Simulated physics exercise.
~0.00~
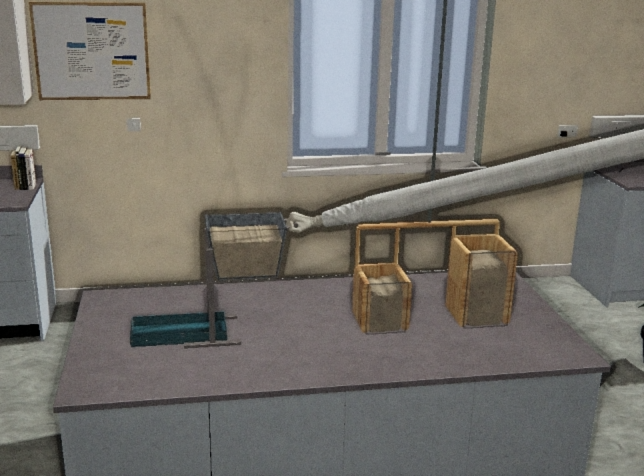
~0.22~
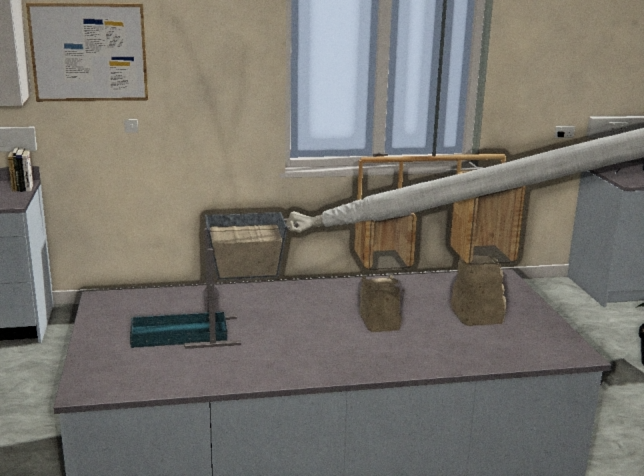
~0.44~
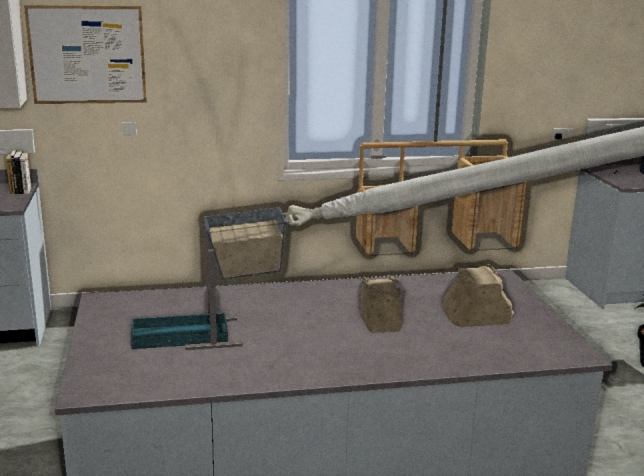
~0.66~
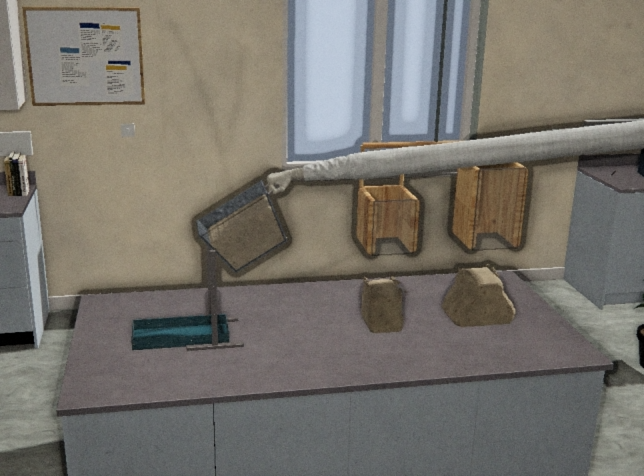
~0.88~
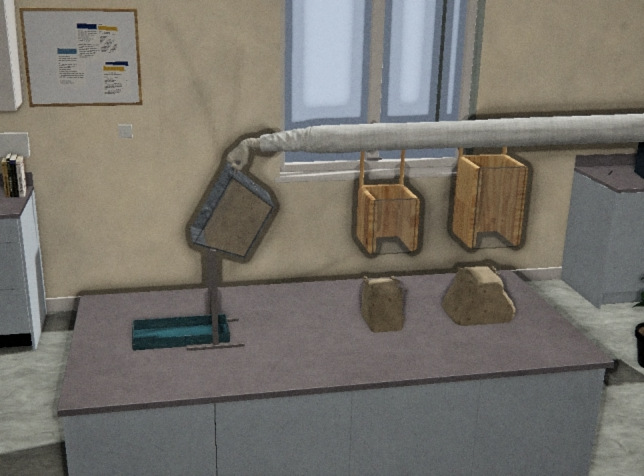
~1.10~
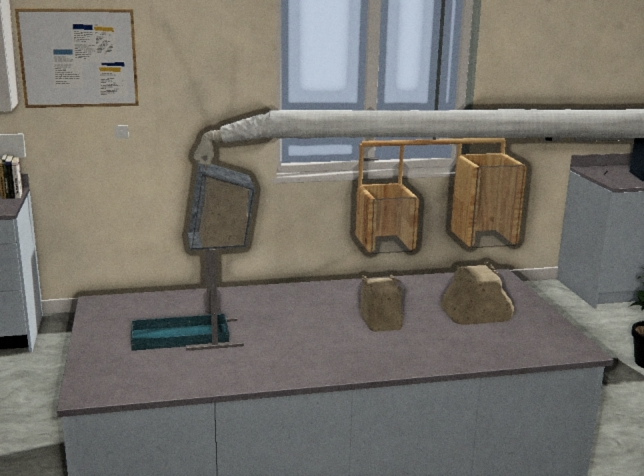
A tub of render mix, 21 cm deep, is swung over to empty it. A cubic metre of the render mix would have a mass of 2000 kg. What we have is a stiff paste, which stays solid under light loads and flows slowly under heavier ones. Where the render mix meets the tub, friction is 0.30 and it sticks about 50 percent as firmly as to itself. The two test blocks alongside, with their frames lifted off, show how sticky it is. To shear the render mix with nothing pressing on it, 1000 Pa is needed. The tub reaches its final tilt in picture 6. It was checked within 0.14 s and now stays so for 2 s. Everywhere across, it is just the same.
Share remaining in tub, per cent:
Near 66 percent.
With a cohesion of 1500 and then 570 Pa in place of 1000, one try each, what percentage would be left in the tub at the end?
In order: Around 100 % and around 55 %.
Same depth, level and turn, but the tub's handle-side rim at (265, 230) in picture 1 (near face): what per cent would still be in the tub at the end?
Close to 100 per cent would still be in the tub.
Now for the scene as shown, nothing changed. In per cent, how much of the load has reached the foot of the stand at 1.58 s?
About 0 per cent.
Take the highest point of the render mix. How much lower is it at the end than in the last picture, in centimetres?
Roughly 13 cm.
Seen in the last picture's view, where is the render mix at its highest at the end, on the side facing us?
Close to pixel (236, 214).
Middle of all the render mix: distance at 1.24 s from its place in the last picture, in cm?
Something like 3 cm, I'd say.
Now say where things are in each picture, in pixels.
Handle-side rim at (285, 228), tilt 0 degrees; top of the render mix at (279, 240); blocks stand 19 cm, 30 cm (left to right), in the first frame.
Handle-side rim at (285, 228), tilt 0 degrees; top of the render mix at (279, 240); blocks stand 19 cm, 27 cm (left to right), in the second frame.
Handle-side rim at (284, 222), tilt 5 degrees; top of the render mix at (278, 235); blocks stand 19 cm, 22 cm (left to right), in the third frame.
Handle-side rim at (266, 195), tilt 31 degrees; top of the render mix at (268, 209); blocks stand 19 cm, 22 cm (left to right), in the fourth frame.
Handle-side rim at (231, 176), tilt 60 degrees; top of the render mix at (243, 187); blocks stand 19 cm, 22 cm (left to right), in the fifth frame.
Handle-side rim at (202, 174), tilt 80 degrees; top of the render mix at (213, 183); blocks stand 19 cm, 22 cm (left to right), in the sixth frame.
After 1.24 s, the tub is at 80 degrees and holds 100 %.
After 1.41 s, the tub is at 80 degrees and holds 97 %.
After 1.58 s, the tub is at 80 degrees and holds 90 %.
After 1.75 s, the tub is at 80 degrees and holds 87 %.
After 3.10 s, at the end, the tub is at 80 degrees and holds 66 %.
